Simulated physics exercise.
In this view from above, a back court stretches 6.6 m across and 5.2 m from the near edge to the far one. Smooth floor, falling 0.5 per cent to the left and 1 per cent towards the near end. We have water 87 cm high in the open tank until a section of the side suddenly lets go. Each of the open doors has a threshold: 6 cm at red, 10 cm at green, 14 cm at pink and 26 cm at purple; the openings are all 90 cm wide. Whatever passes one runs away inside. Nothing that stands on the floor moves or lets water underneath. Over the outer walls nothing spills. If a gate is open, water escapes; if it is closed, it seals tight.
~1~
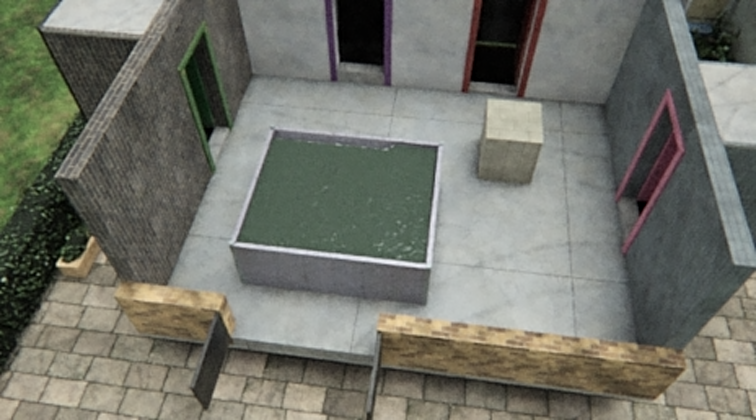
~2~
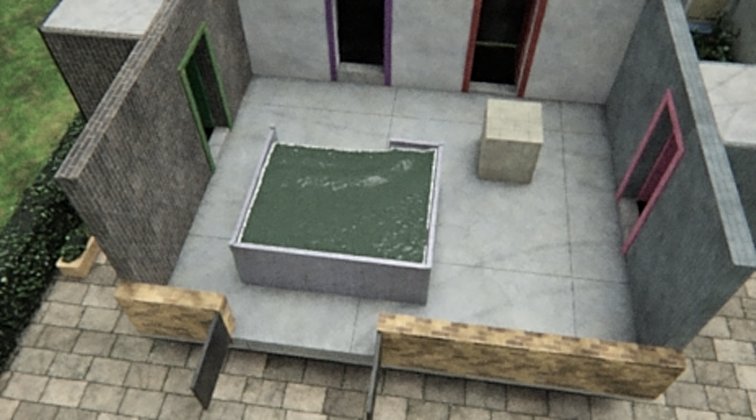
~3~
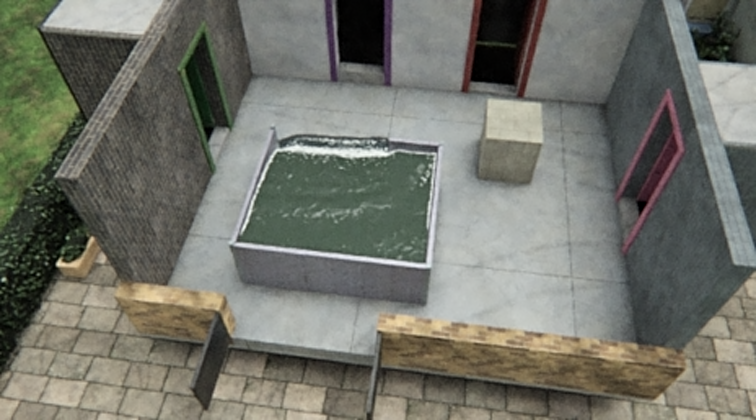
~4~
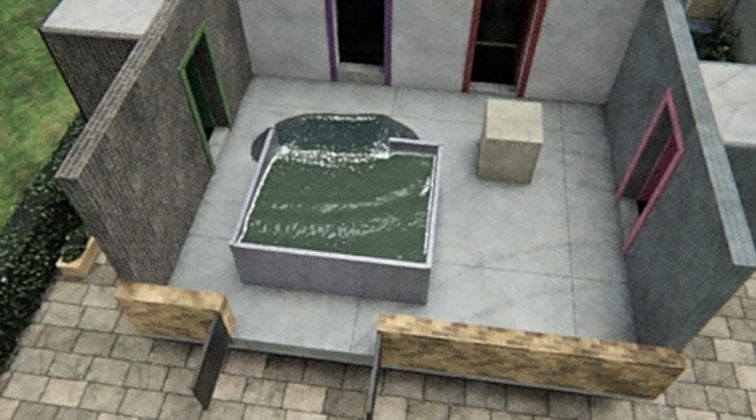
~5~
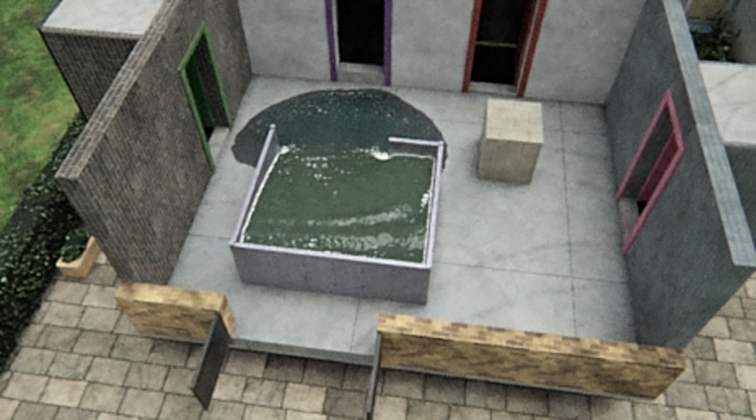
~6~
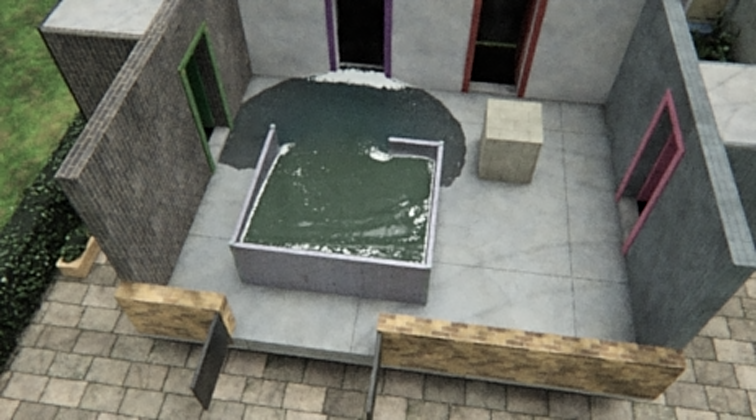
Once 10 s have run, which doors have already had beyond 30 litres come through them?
My prediction: The red door will let too much through, the green door will let too much through, the pink door will not let too much through, the purple door will let too much through.
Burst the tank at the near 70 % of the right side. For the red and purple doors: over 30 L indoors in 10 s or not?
At the red door the limit is surpassed; at the purple door it is not exceeded.
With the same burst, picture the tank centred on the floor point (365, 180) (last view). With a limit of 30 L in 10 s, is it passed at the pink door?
Then: Pink under.
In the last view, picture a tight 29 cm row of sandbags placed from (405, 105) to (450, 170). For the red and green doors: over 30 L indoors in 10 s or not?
Red within the limit, green exceeded.
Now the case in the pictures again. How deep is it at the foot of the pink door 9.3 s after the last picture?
Depth: Approx. 12.0 cm.
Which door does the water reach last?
The answer is the pink door.
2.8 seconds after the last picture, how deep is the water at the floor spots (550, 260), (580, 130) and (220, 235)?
0, 18 and 8 cm.
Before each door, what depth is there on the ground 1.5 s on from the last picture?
Depths: Red door 11 cm, green door 17 cm, pink door 0 cm, purple door 46 cm.
Then, 0.7 s after the last picture water covers 35 % of the floor and is deepest (62 cm) near (253, 77); red door 11 cm at the sill, 0 L in, green door 6 cm at the sill, 0 L in, pink door not reached, purple door 54 cm at the sill, 109 L in.
Then, 1.5 s after the last picture water covers 40 % of the floor and is deepest (58 cm) near (317, 83); red door 11 cm at the sill, 9 L in, green door 17 cm at the sill, 1 L in, pink door not reached, purple door 46 cm at the sill, 241 L in.
Then, 2.8 s after the last picture water covers 65 % of the floor and is deepest (44 cm) near (208, 318); red door 10 cm at the sill, 22 L in, green door 19 cm at the sill, 47 L in, pink door 7 cm at the sill, 0 L in, purple door 29 cm at the sill, 330 L in.
Then, 5.3 s after the last picture water covers 100 % of the floor and is deepest (26 cm) near (158, 312); red door 12 cm at the sill, 41 L in, green door 18 cm at the sill, 122 L in, pink door 9 cm at the sill, 0 L in, purple door 16 cm at the sill, 335 L in.
Then, 9.3 s after the last picture water covers 100 % of the floor and is deepest (17 cm) near (183, 315); red door 9 cm at the sill, 112 L in, green door 10 cm at the sill, 166 L in, pink door 12 cm at the sill, 0 L in, purple door 8 cm at the sill, 335 L in.
